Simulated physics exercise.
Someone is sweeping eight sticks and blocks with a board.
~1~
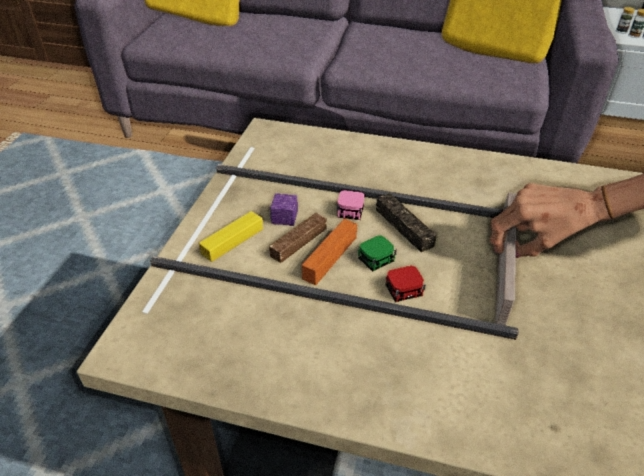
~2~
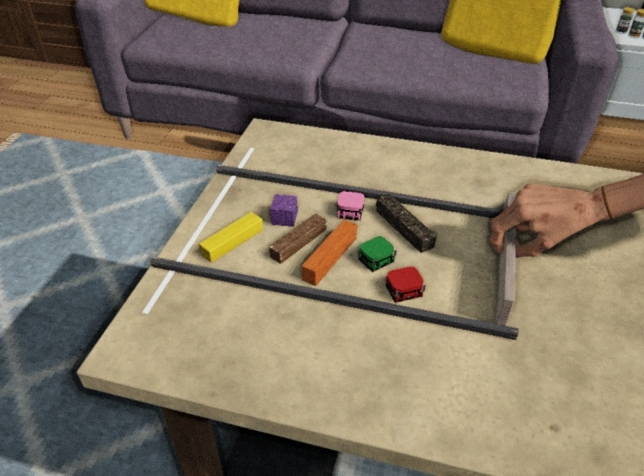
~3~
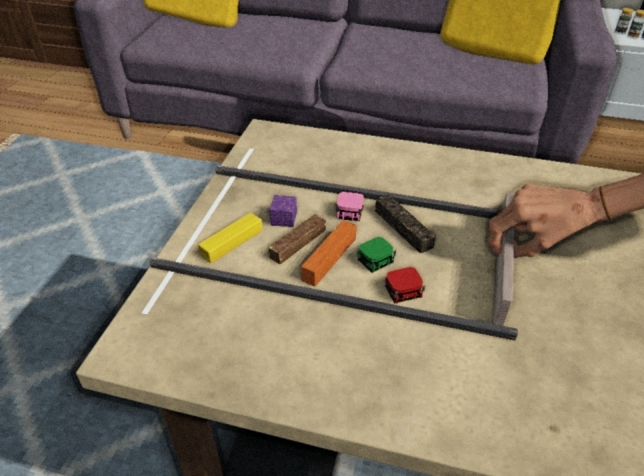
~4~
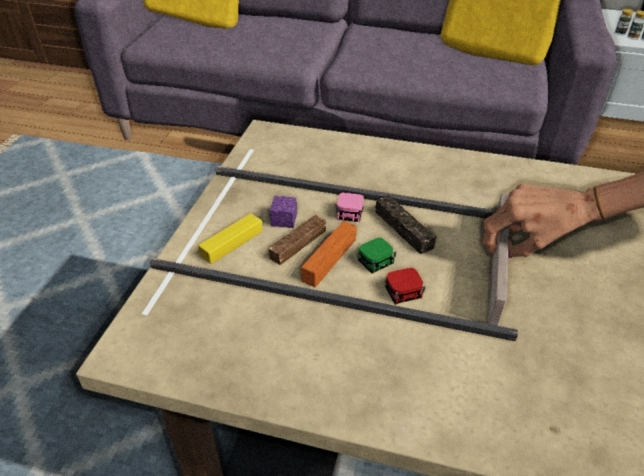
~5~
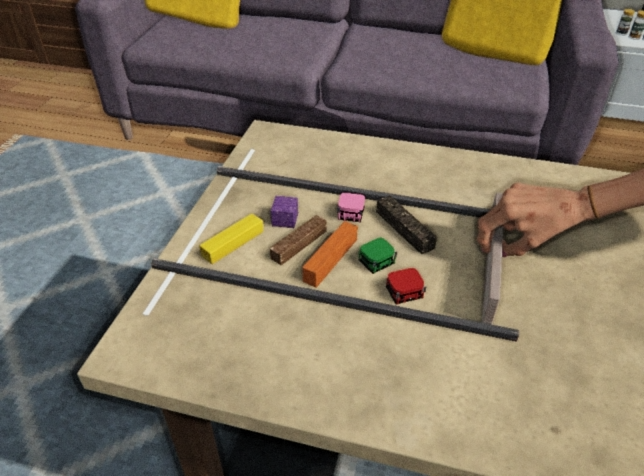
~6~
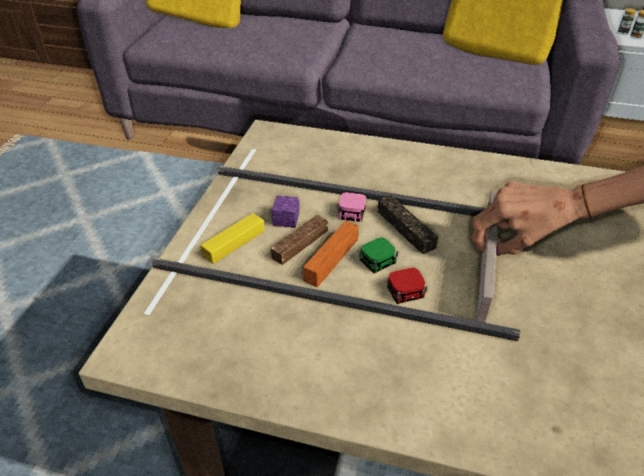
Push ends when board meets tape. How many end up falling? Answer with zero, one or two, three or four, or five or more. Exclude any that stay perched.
I would say five or more fall.
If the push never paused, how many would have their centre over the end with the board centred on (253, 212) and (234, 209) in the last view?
In that order, 0 and 2.
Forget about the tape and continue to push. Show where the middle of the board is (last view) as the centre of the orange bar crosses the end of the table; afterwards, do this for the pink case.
(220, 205) and then (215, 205), give or take.
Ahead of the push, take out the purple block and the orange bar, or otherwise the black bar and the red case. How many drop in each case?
Result: 3, then 4.
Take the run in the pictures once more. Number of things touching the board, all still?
Number: 3.
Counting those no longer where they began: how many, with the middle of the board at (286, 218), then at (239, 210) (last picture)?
So 8, and at the other place 8.
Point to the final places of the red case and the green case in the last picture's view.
Final spots - red case (174, 243), green case (188, 226).
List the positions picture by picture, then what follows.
In the first frame, yellow stick (232, 236); purple block (284, 210); brown bar (299, 237); board (507, 255); tape (208, 216).
In the second frame, purple block (284, 210); orange bar (331, 252).
In the third frame, brown bar (298, 239); green case (376, 255).
In the fourth frame, yellow stick (232, 238); pink case (350, 208).
In the fifth frame, purple block (285, 212); board (494, 254).
In the sixth frame, yellow stick (234, 238); purple block (286, 212); brown bar (300, 239); board (488, 253); tape (209, 218).
Soon after, none off yet; yellow stick at rest near (234, 238); purple block at rest near (286, 212); brown bar at rest near (300, 239).
Then, none off yet; yellow stick moved a little near (217, 232); purple block moved well along near (245, 199); brown bar moved about its own width near (244, 224).
At rest, the number that fall off is five or more; fallen, pink case, orange bar, brown bar, purple block and yellow stick.
